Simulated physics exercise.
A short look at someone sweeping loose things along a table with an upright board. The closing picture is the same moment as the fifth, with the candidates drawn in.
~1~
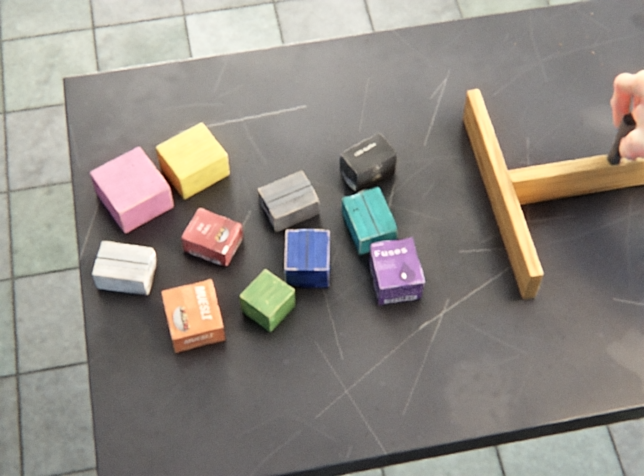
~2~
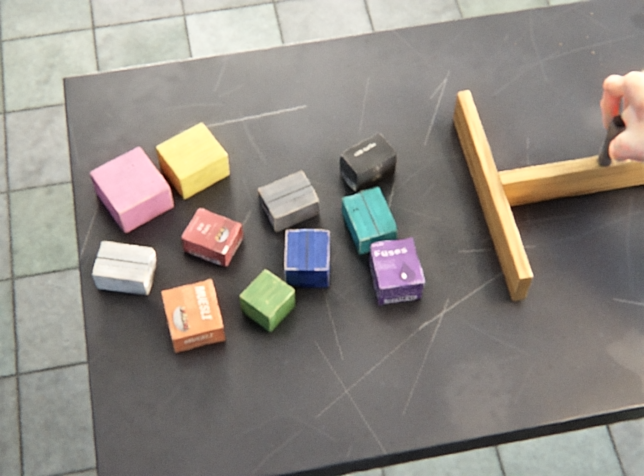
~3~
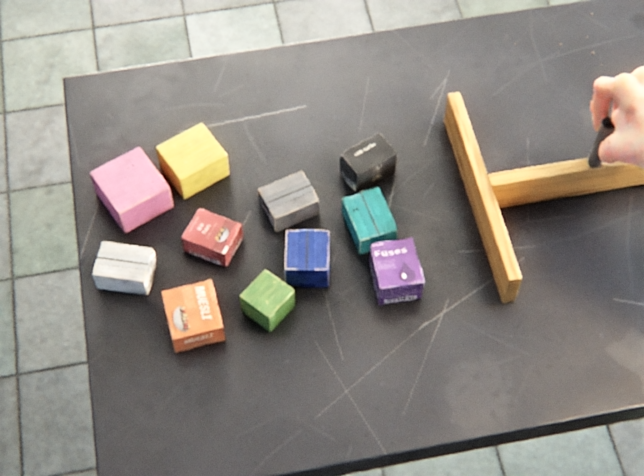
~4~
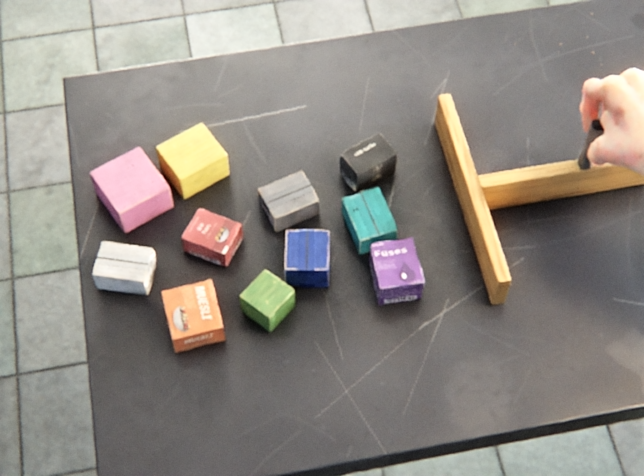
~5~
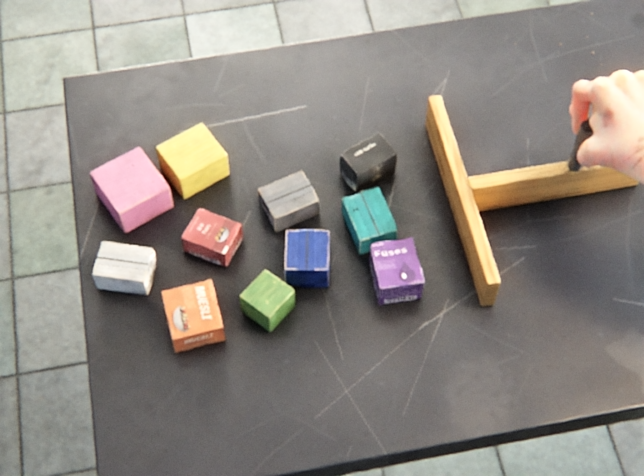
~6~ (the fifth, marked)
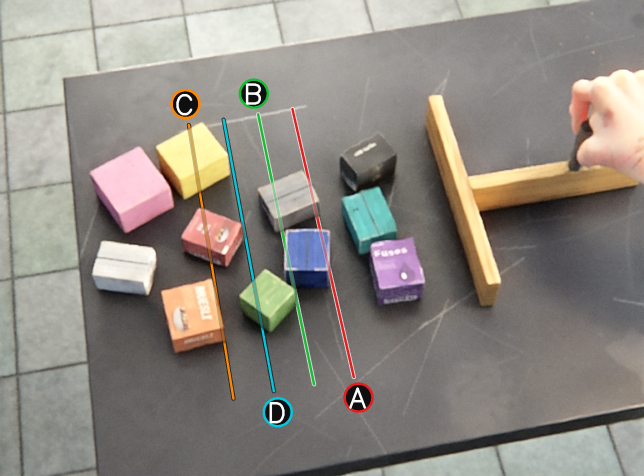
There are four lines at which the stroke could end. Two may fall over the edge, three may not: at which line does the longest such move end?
Stop at C.
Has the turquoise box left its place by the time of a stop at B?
Yes.
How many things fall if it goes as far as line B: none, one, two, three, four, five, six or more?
The count is none.
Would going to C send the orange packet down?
No.
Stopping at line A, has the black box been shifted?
Yes.
On the marked copy, A at (321, 233); B at (284, 239); C at (209, 251); D at (247, 245).
With C. Early on, board (373, 199); purple box (358, 278); black box (328, 164).
Further on, board (283, 213); white box (121, 271); orange packet (176, 320).
At the end, board (212, 225); white box (88, 290); orange packet (107, 342); none fallen.
As for the rest, A is within the limit but short; B is within the limit but short; D is within the limit but short.
